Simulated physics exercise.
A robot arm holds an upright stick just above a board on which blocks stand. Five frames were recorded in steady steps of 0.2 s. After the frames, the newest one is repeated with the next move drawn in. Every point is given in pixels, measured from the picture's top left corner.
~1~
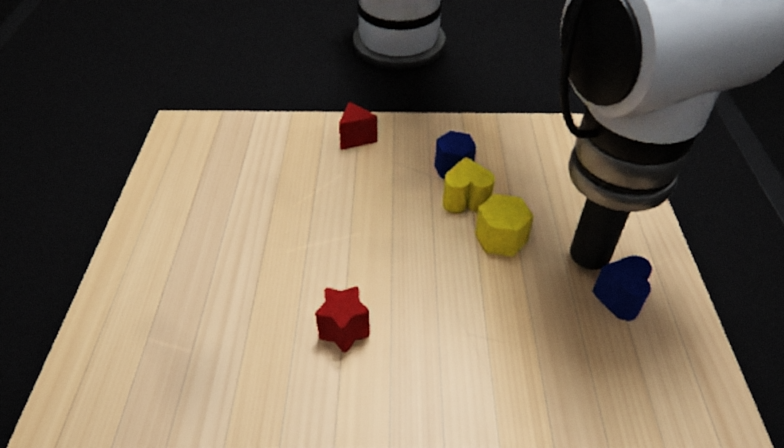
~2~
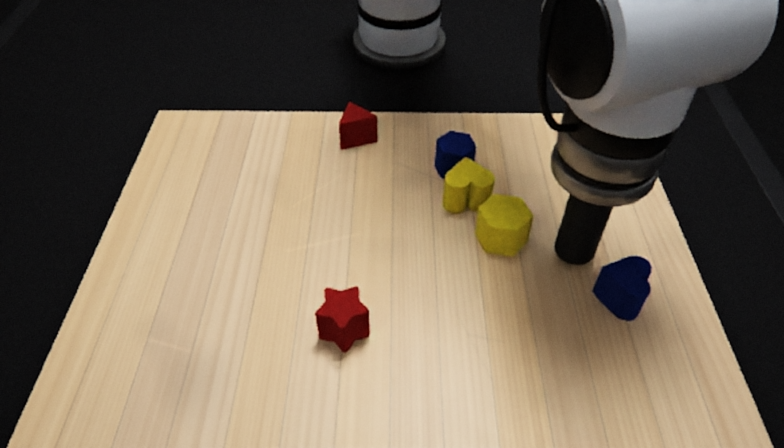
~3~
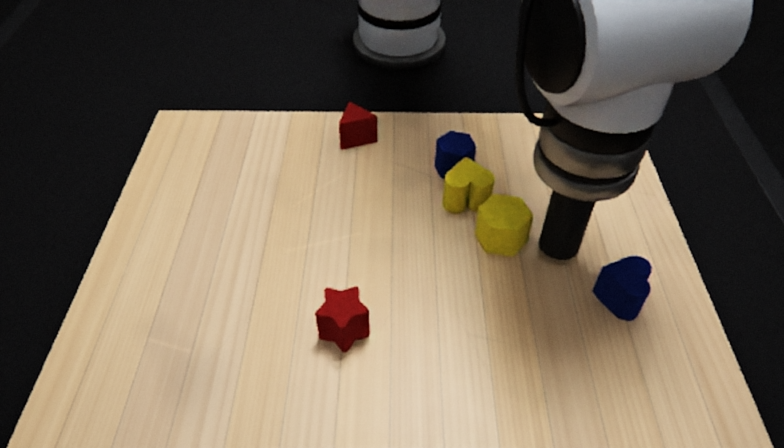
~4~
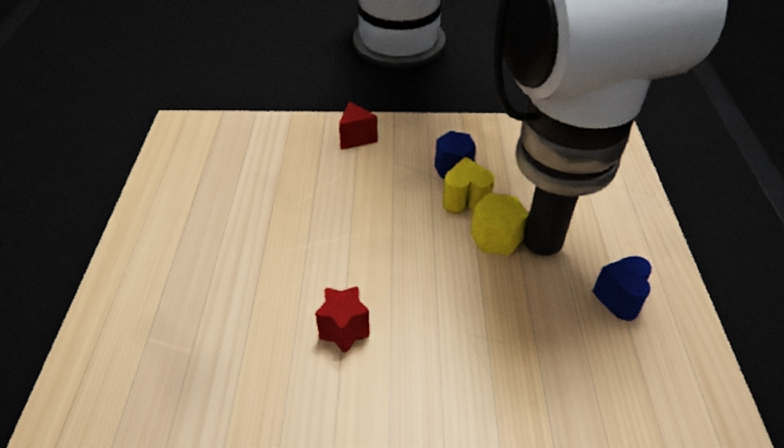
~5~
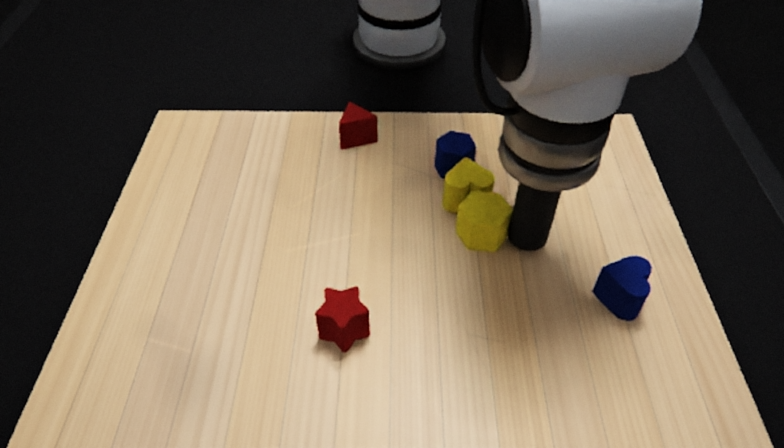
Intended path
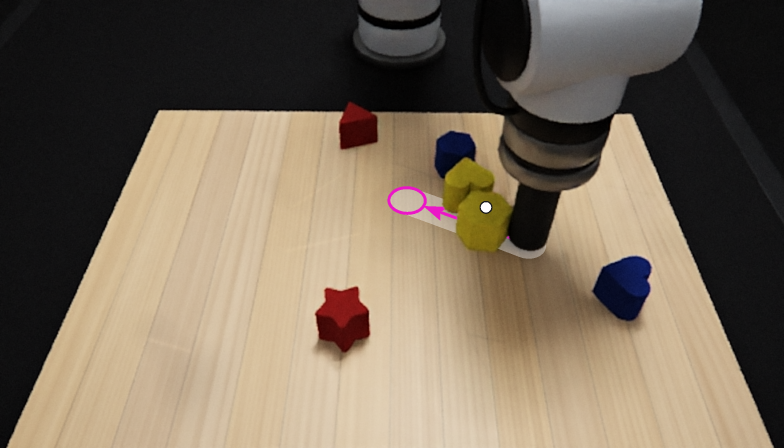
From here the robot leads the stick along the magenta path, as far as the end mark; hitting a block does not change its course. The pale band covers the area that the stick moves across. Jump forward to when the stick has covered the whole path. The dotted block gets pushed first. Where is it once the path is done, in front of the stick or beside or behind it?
That block drops off.
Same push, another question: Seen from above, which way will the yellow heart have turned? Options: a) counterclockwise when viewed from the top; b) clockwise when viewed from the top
The one that fits is b, clockwise when viewed from the top.
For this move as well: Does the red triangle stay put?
Yes - that is the case.
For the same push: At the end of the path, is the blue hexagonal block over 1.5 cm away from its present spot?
No, I don't think so.
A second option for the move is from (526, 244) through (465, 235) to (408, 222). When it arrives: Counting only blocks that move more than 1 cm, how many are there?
The number will come to 1.
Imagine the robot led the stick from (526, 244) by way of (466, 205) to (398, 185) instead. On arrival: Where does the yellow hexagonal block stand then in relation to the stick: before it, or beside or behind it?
Slipped clear.
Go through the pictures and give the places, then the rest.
The first picture shows lower end of the stick (590, 254), tops of blocks, red triangle (355, 113), blue hexagonal block (456, 142), yellow heart (469, 174), yellow hexagonal block (506, 211).
The second picture shows stick (574, 250), blocks as before.
The third picture shows stick (559, 245), blocks as before.
The fourth picture shows stick (543, 241), yellow hexagonal block (501, 210).
The fifth picture shows stick (528, 237), red triangle (355, 113), blue hexagonal block (456, 142), yellow heart (469, 174), yellow hexagonal block (486, 207).
The drawn path runs straight from (526, 244) to (407, 200); the dot is on the yellow hexagonal block.
What follows on the original path. One third of the way, stick (486, 221); yellow hexagonal block (445, 202), turned 35° anticlockwise.
Two thirds of the way, stick (445, 207); yellow heart (462, 167), turned 30° clockwise; yellow hexagonal block (408, 200), turned 70° anticlockwise.
At the end, stick (407, 193); red triangle not moved; blue hexagonal block not moved; yellow heart (461, 166), turned 40° clockwise; yellow hexagonal block (393, 202), turned 95° anticlockwise.
